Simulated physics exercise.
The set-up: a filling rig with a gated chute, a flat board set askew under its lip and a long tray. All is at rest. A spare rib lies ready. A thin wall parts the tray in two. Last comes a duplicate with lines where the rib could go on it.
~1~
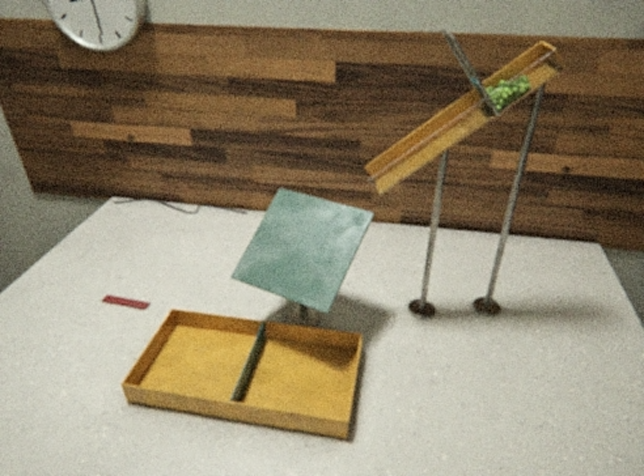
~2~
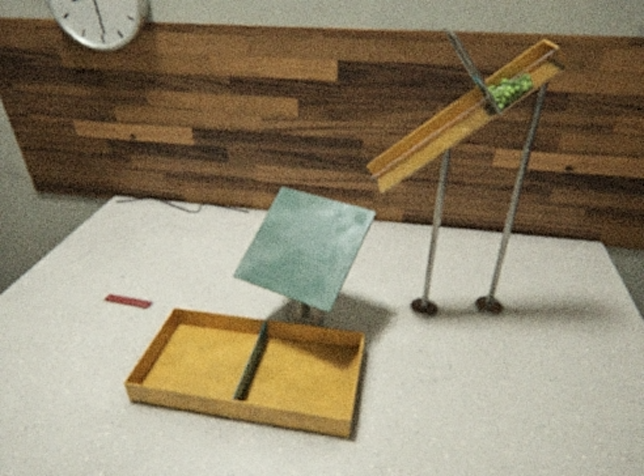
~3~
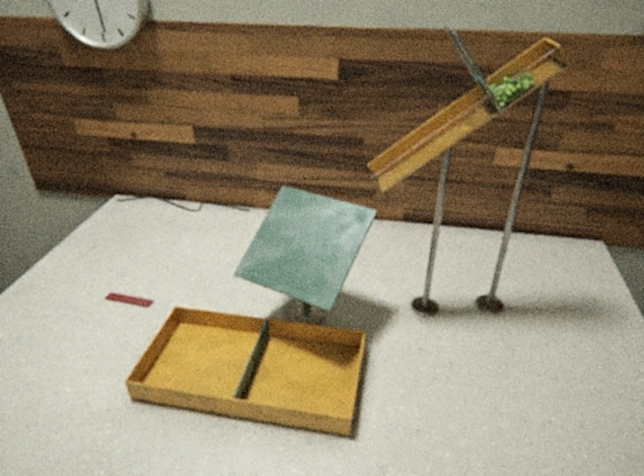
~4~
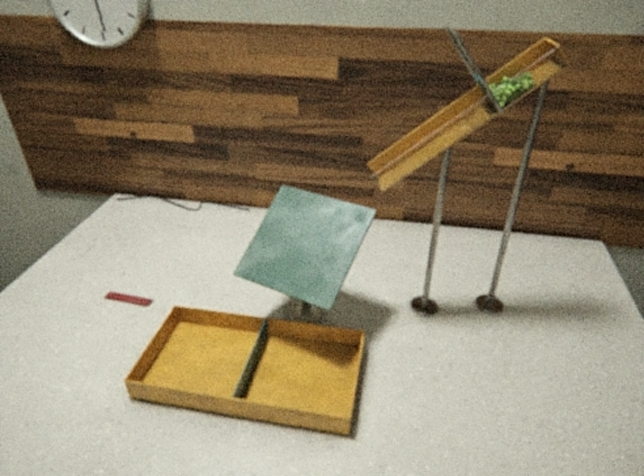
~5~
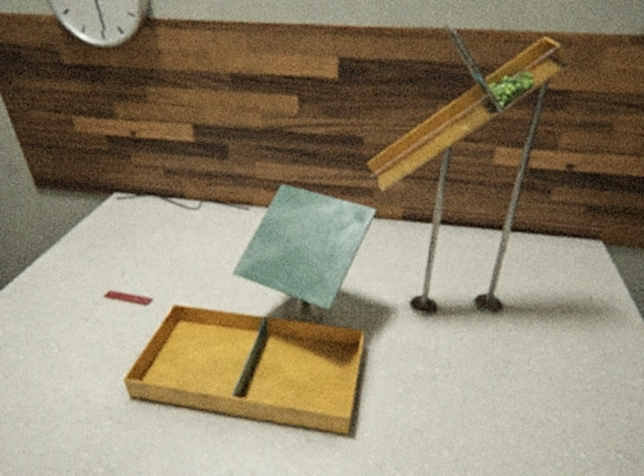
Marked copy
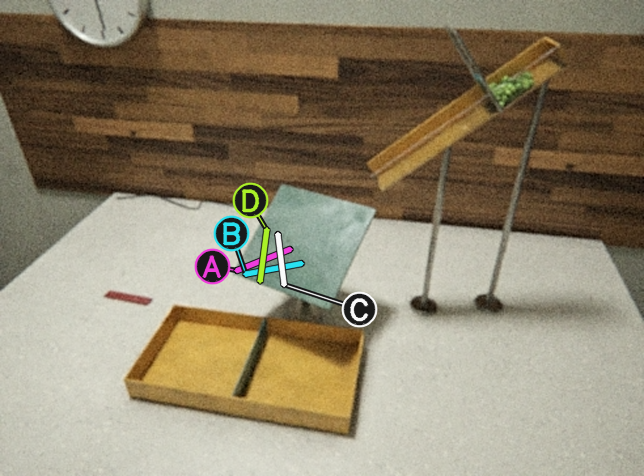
A heap of green peas sat behind a closed gate in a sloping wooden chute, above a tilted greenish board and a divided tray on a white table, and nothing noticeably moved.
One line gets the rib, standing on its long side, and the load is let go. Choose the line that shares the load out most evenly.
D.
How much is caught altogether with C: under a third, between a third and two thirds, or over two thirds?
It is over two thirds.
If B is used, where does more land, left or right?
The left half.
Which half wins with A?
The left half.
On the marked copy, line A from (289, 249) to (237, 270); line B from (301, 263) to (245, 274); line C from (277, 234) to (284, 284); line D from (266, 229) to (260, 280).
With A, of what is caught, the bulk in the left half, close to a quarter in the right.
With B, of what is caught, the bulk in the left half, a small share in the right.
With C, of what is caught, a small share in the left half, all but a few in the right.
With D, of what is caught, close to half in the left half, close to half in the right.
